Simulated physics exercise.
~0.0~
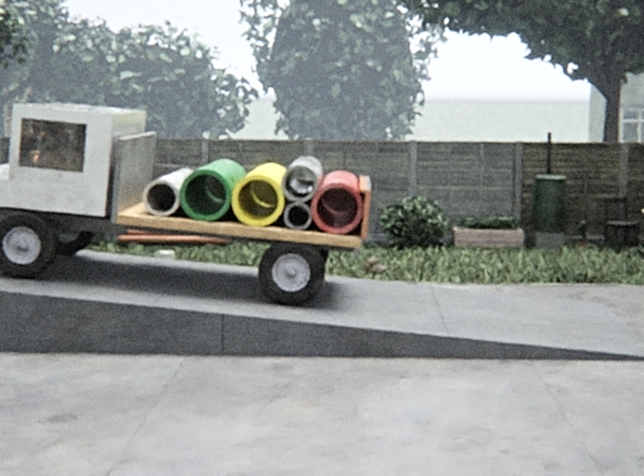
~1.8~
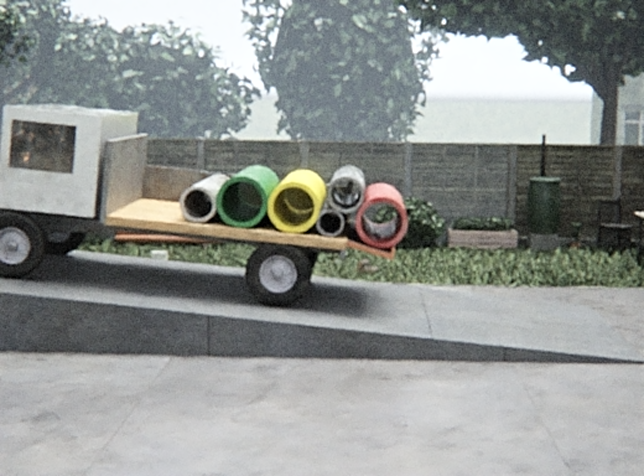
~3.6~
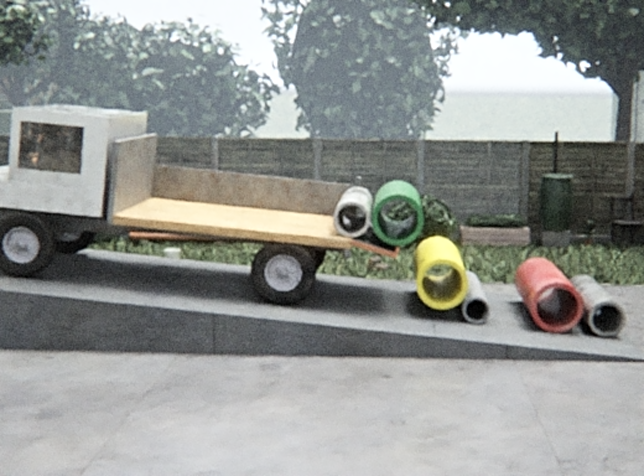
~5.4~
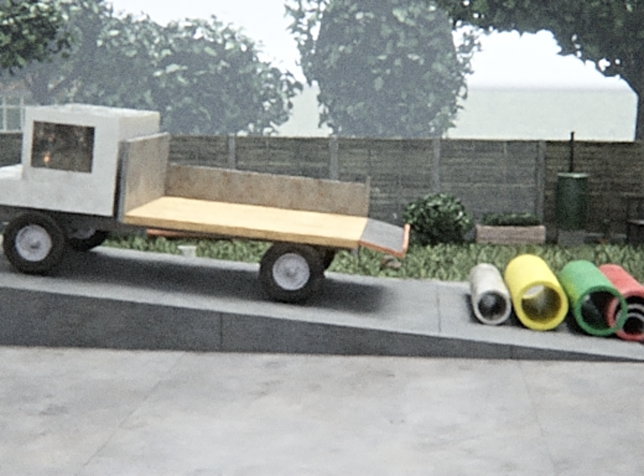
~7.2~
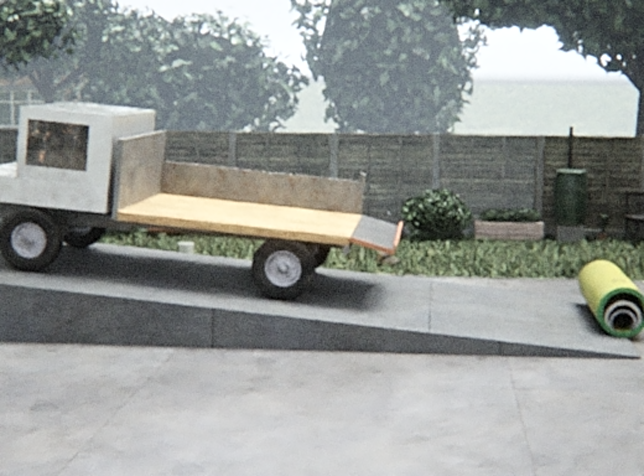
A pale flatbed truck stands on a grey ramp sloping down to the right, seen from the side, with a fence, hedge and trees behind. On its wooden bed lie six hollow pipes, end-on, including a green, a yellow and a red one among grey ones. The tailgate drops, and the pipes shift right toward the open end. Red, yellow and two greys roll off onto the ramp, while green and a pale grey pipe follow at the edge. All leave the bed and roll down the ramp, ending bunched at the right edge, the truck empty.
